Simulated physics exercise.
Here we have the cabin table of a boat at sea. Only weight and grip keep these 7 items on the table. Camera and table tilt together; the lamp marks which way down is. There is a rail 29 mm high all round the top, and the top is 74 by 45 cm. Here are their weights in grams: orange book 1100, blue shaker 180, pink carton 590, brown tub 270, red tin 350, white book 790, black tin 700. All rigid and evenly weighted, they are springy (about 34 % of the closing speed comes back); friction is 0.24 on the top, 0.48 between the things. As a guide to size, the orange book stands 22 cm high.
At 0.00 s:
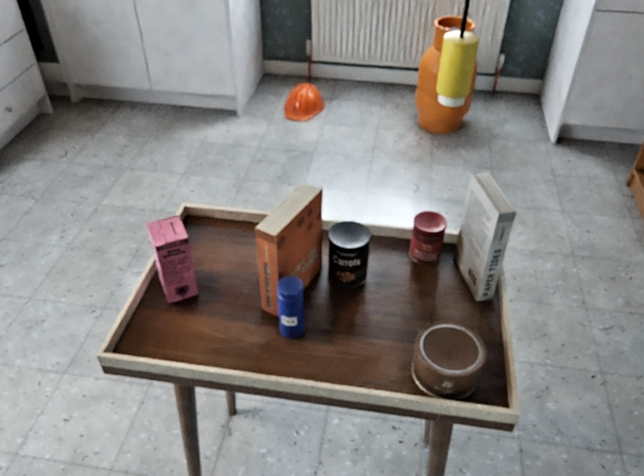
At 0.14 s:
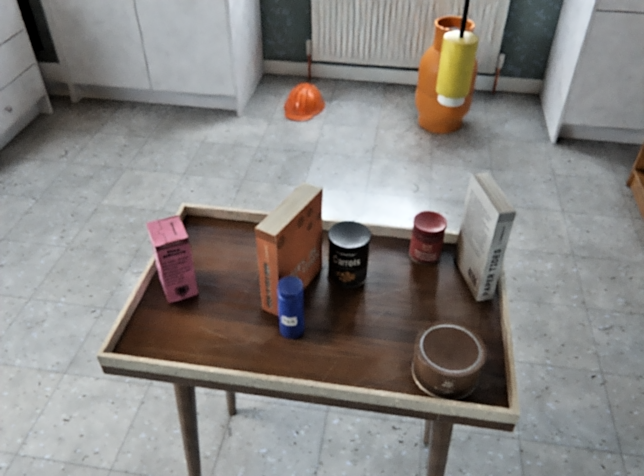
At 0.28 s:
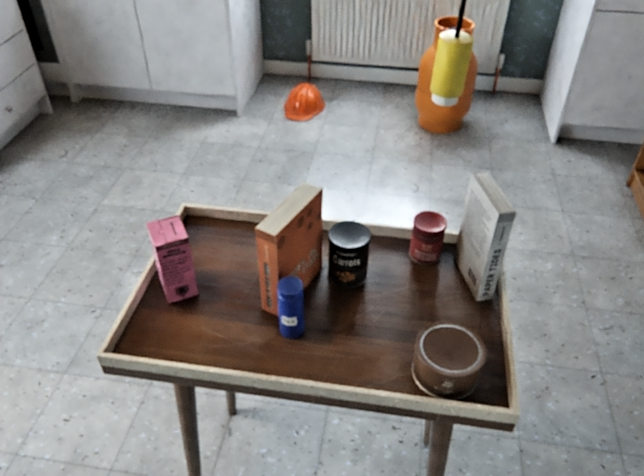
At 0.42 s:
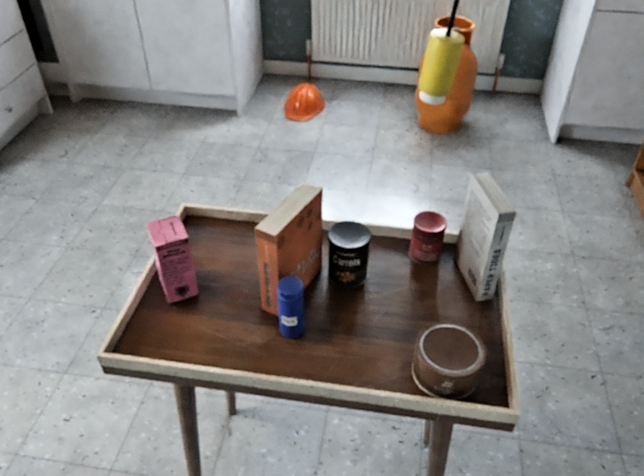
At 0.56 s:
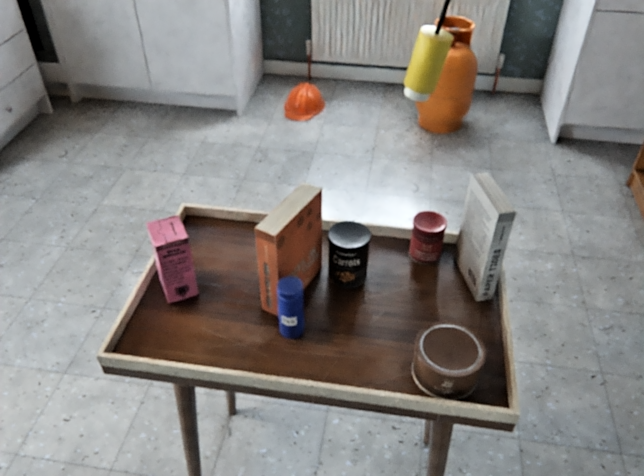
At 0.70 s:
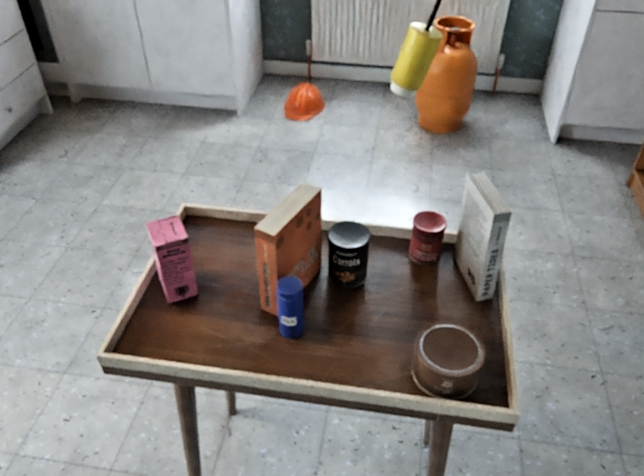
At first, a yellow cylinder hangs straight down in front of an orange vase, beyond a rimmed wooden table holding cartons, tins, books and a brown tub. Then the hanging cylinder swings gradually to the left, slanting more and more and uncovering the vase, while everything on the table stays in place.
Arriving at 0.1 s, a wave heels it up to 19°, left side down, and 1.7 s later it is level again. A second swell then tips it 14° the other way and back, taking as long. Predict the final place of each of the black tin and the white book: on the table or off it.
Final places: Black tin on the table; white book on the table.
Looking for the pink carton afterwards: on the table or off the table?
Pink carton: Goes out of bounds.
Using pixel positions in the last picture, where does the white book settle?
It settles at around (401, 283).
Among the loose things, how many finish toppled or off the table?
The answer is 3.
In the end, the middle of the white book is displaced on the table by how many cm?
About 19 cm.
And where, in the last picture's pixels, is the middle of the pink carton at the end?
It ends up near (44, 414).
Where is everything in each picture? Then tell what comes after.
In the first frame, boat level; black tin (349, 255); white book (482, 237).
In the second frame, boat level; pink carton (173, 260); brown tub (448, 360).
In the third frame, floor tilted 2°, left side down; red tin (427, 238); orange book (292, 250).
In the fourth frame, floor tilted 6°, left side down; blue shaker (291, 308); pink carton (173, 260).
In the fifth frame, floor tilted 11°, left side down; brown tub (448, 360); red tin (427, 238).
In the sixth frame, floor tilted 15°, left side down; black tin (348, 255); white book (480, 237).
After 1.10 s, floor tilted 18°, left side down; white book on its side near (401, 278); black tin moved 7 cm near (317, 251); orange book 25° off its base.
After 1.40 s, floor tilted 9°, left side down; pink carton now off the table; white book on its side near (366, 278); black tin moved 20 cm near (258, 242).
After 1.80 s, boat level; white book on its side near (357, 277); black tin moved 22 cm near (249, 239); orange book on its side.
After 2.40 s, floor tilted 11°, right side down; white book on its side near (357, 277); black tin moved 21 cm near (254, 239); orange book on its side.
In the end (4.0 s), off the table, pink carton; toppled on the table, orange book and white book; not toppled but over 5 cm from the start, blue shaker, brown tub, red tin and black tin. In the last view, black tin near (315, 244), white book near (401, 283).
